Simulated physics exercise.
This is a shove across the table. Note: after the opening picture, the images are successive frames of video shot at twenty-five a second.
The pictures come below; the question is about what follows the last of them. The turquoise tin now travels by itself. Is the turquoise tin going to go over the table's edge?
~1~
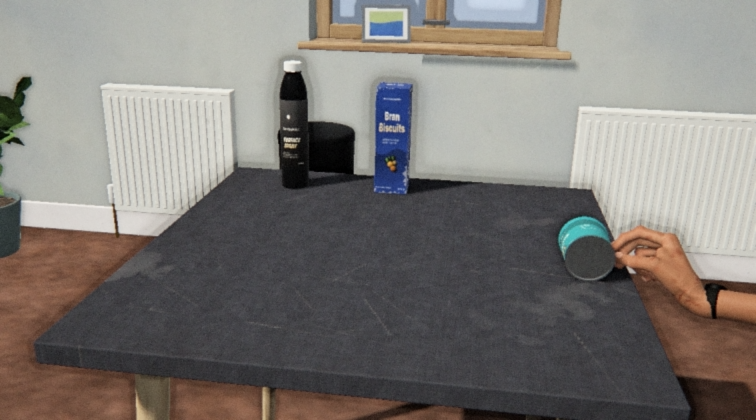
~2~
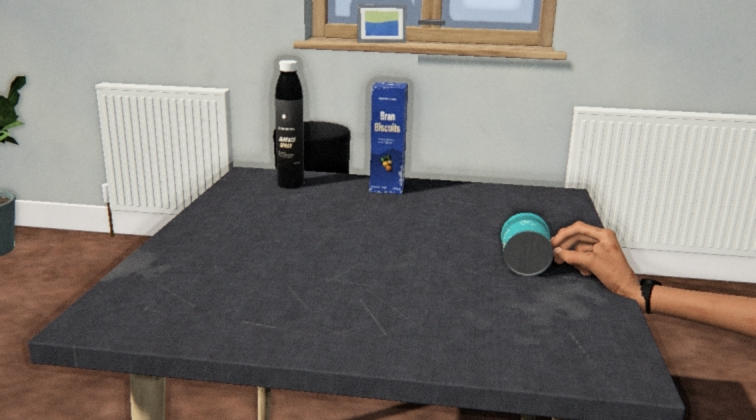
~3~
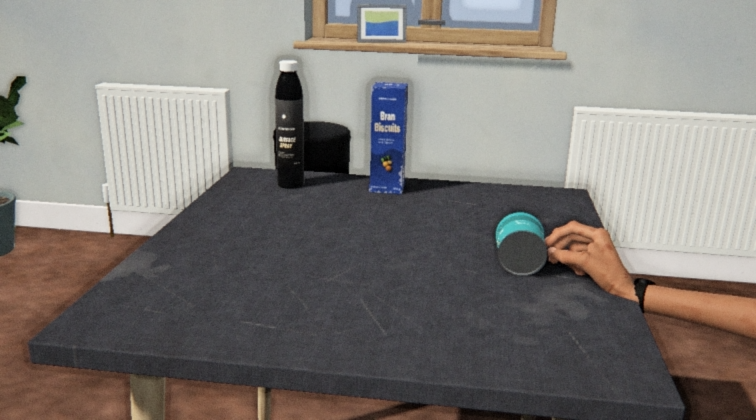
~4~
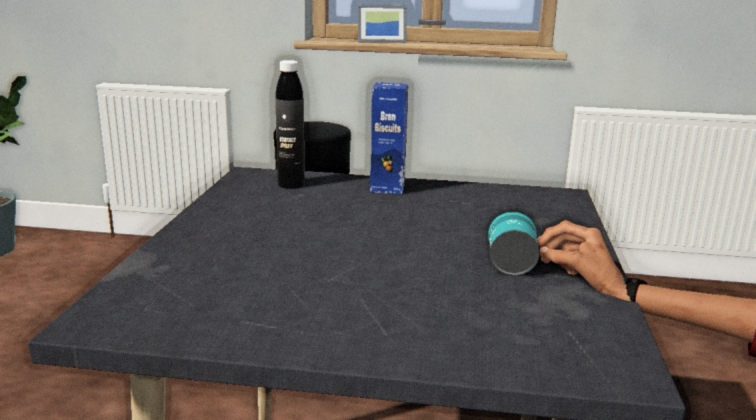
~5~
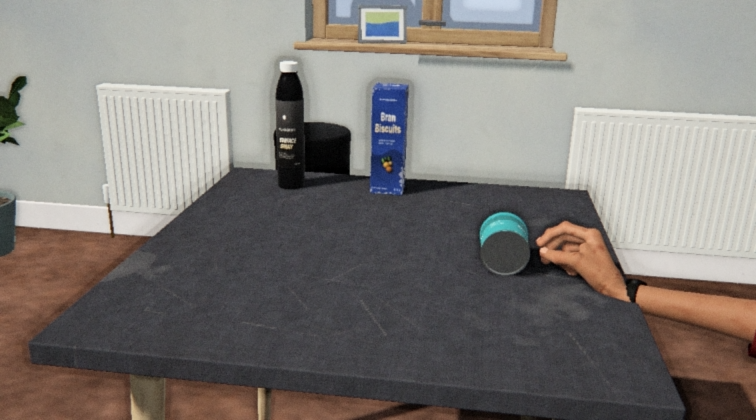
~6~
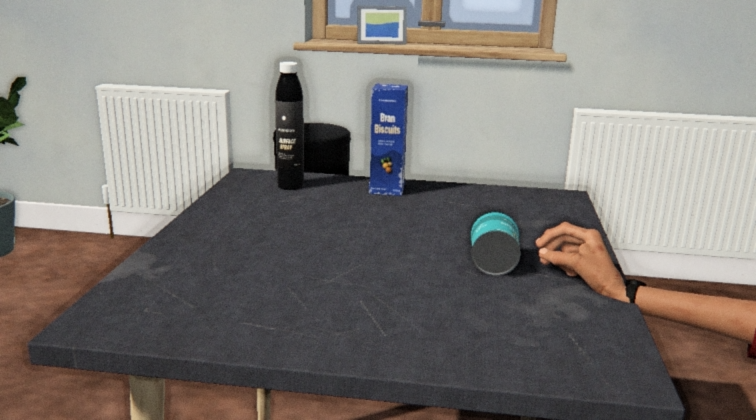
I expect it to stop short of the edge.
Then, 0.30 s after the last picture, turquoise tin rolled about its own width near (440, 240).
Then, 0.80 s after the last picture, turquoise tin rolled well along near (384, 235).
Then, 2.70 s after the last picture, turquoise tin rolled well along near (369, 234).
Then, 5.30 s after the last picture, turquoise tin resting near (369, 234).
At rest, moved from the start, turquoise tin. Seen from the same camera at the end, turquoise tin near (369, 234).
